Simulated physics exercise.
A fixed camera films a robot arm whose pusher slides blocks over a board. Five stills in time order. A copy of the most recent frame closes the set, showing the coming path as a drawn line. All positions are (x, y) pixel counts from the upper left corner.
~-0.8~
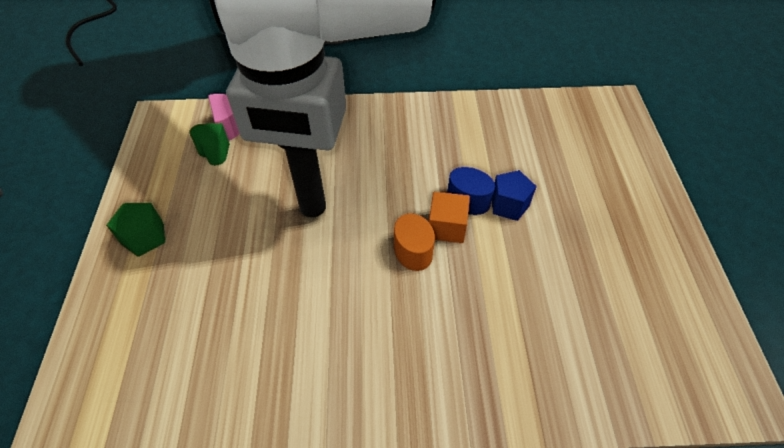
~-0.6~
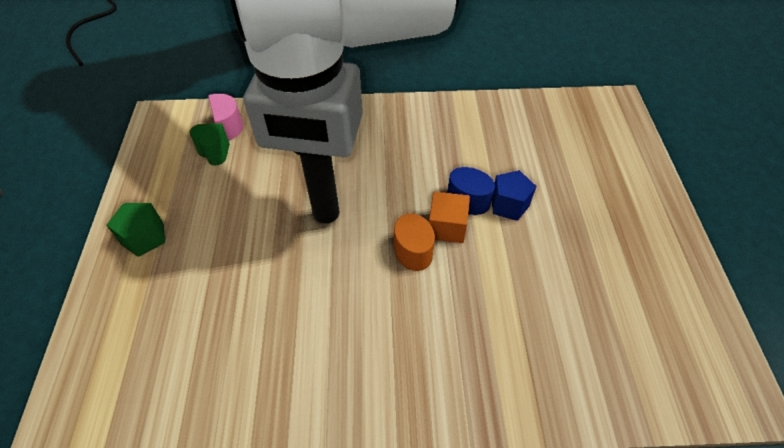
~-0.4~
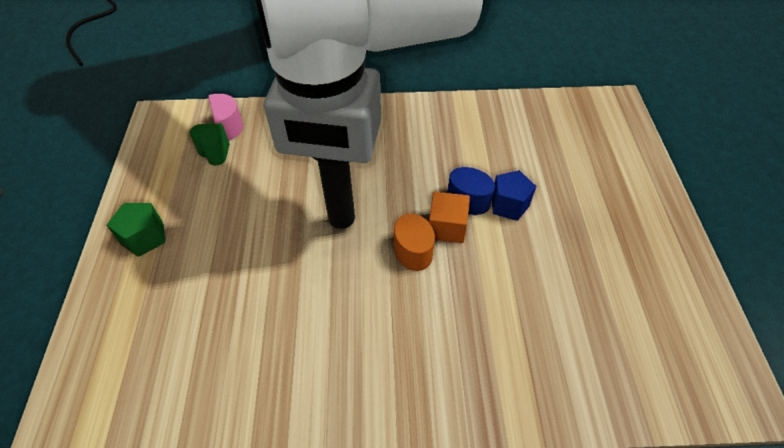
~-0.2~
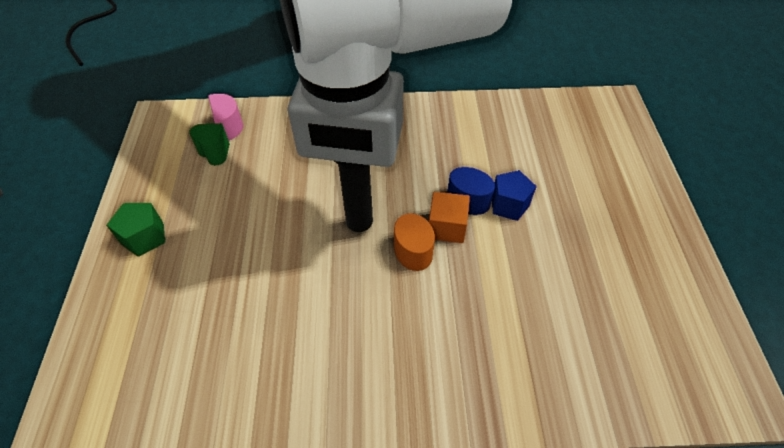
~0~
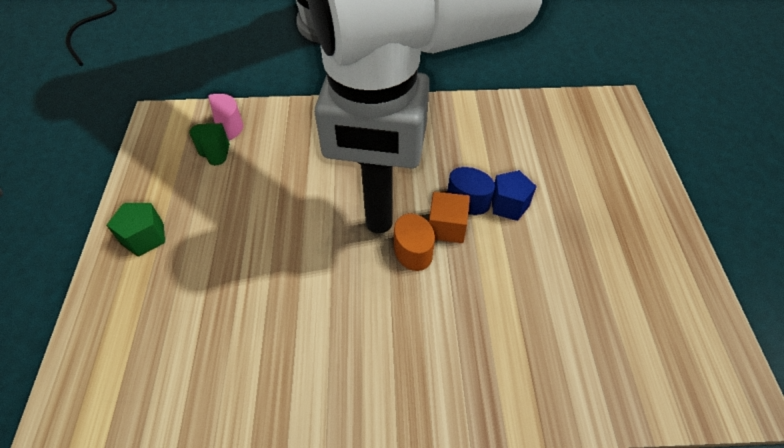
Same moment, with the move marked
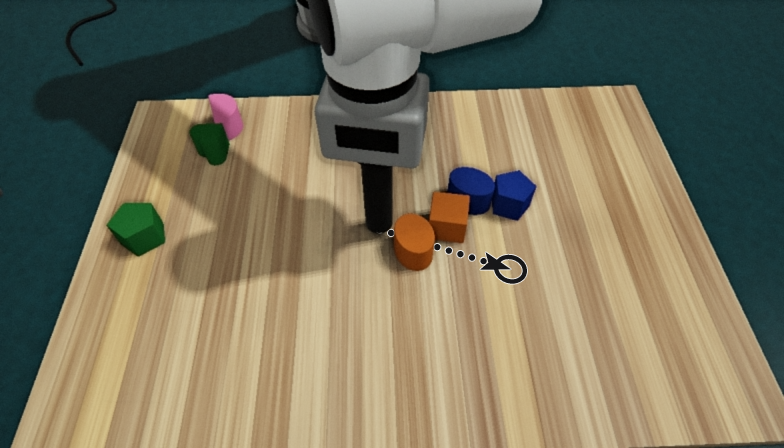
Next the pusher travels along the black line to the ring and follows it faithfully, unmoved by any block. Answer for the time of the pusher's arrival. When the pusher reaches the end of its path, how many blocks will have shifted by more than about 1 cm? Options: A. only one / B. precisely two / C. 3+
The answer is B.
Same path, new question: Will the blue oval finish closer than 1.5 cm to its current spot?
Short answer: Yes.
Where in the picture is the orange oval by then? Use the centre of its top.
Around pixel (458, 266).
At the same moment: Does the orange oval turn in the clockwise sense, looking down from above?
Final answer: Yes.
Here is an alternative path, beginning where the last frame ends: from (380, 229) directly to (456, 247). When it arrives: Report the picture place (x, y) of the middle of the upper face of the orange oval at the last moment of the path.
The middle of the upper face of the orange oval will lie at about (451, 258) in the picture.
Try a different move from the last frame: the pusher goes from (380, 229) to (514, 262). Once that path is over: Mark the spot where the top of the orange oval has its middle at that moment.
Located at (453, 260).
Path on the board, from (380, 229) to (510, 269).
The first path, step by step. One third of the way, pusher at (422, 236); orange oval at (441, 251), turned 35° clockwise; orange square block at (455, 208).
Two thirds of the way, pusher at (468, 250); orange oval at (458, 266), turned 95° clockwise; orange square block at (480, 212), turned 70° anticlockwise; blue oval at (473, 178).
At the end, pusher at (513, 263); orange oval at (458, 266), turned 95° clockwise; orange square block at (482, 211), turned 75° anticlockwise; blue oval at (473, 178); blue pentagonal block in place.
